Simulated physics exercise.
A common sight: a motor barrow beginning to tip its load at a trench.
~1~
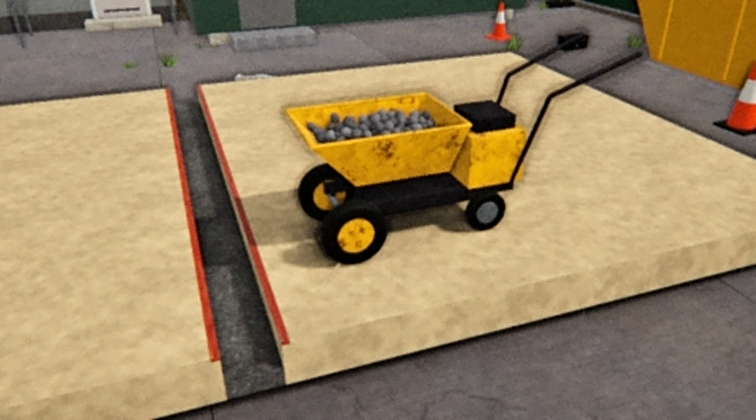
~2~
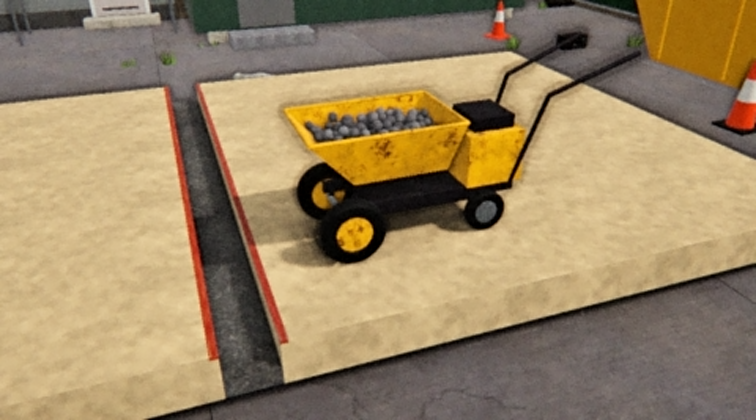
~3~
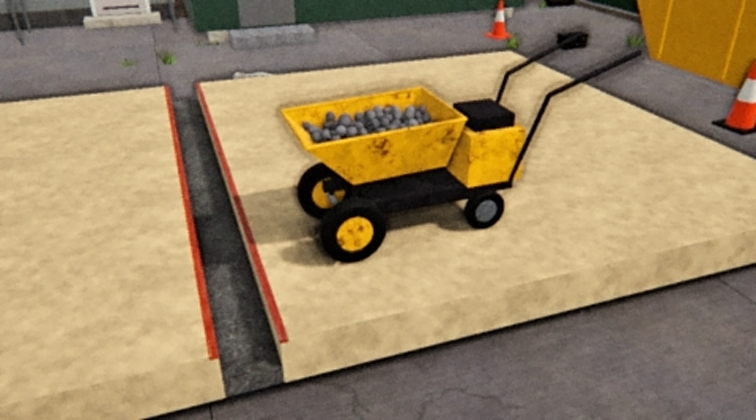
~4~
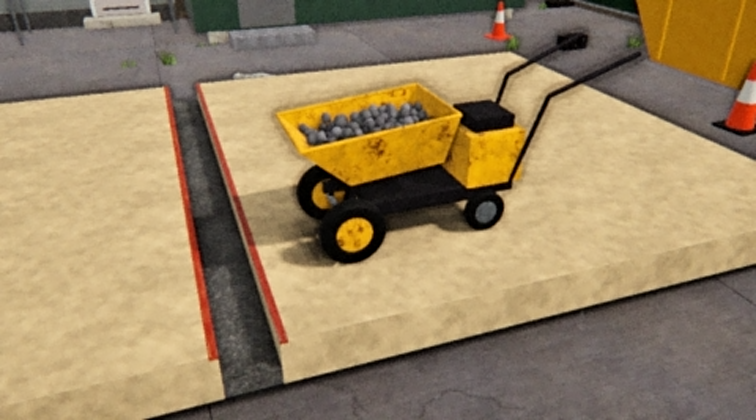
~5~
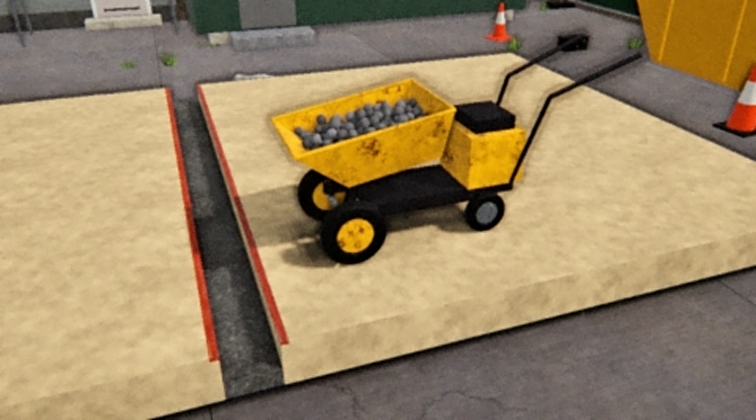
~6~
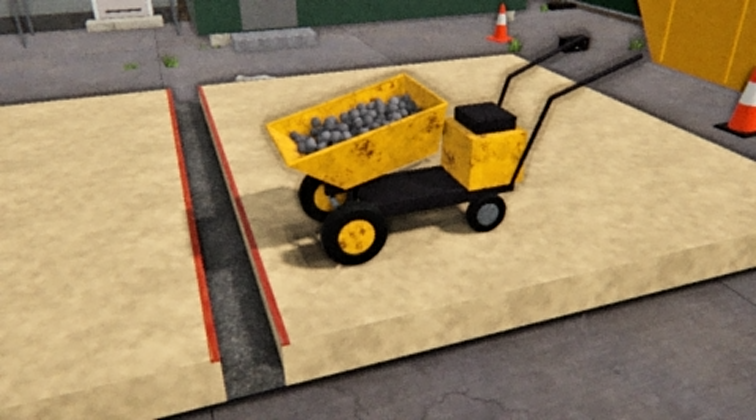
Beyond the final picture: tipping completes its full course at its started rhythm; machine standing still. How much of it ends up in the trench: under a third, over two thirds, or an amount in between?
Over two thirds.
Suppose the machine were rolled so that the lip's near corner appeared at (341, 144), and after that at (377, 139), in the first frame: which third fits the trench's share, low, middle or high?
First spot: Beyond two thirds; second spot: The middle third.
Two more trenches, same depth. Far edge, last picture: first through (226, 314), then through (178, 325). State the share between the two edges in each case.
Lab note: Case 1 near 50 percent, case 2 near 100 percent.
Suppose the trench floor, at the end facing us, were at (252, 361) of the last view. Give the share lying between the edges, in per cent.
Estimate: Approx. 60 %.
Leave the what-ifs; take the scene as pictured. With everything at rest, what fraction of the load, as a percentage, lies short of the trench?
0 %.
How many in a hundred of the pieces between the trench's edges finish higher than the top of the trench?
Estimate: Around 15 %.
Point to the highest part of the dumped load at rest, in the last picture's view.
Summit in the final view: Around (185, 270).
Shortly afterwards, skip tipped steeply; the whole lot in the skip.
Next, skip tipped steeply; the bulk in the skip; near a quarter in or heaped over the trench; only a few beyond it; only a few falling.
Some moments later, skip tipped right over; only a few in the skip; the bulk in or heaped over the trench; near a quarter beyond it.
In the end, skip tipped right over; the bulk in or heaped over the trench; near a quarter beyond it.
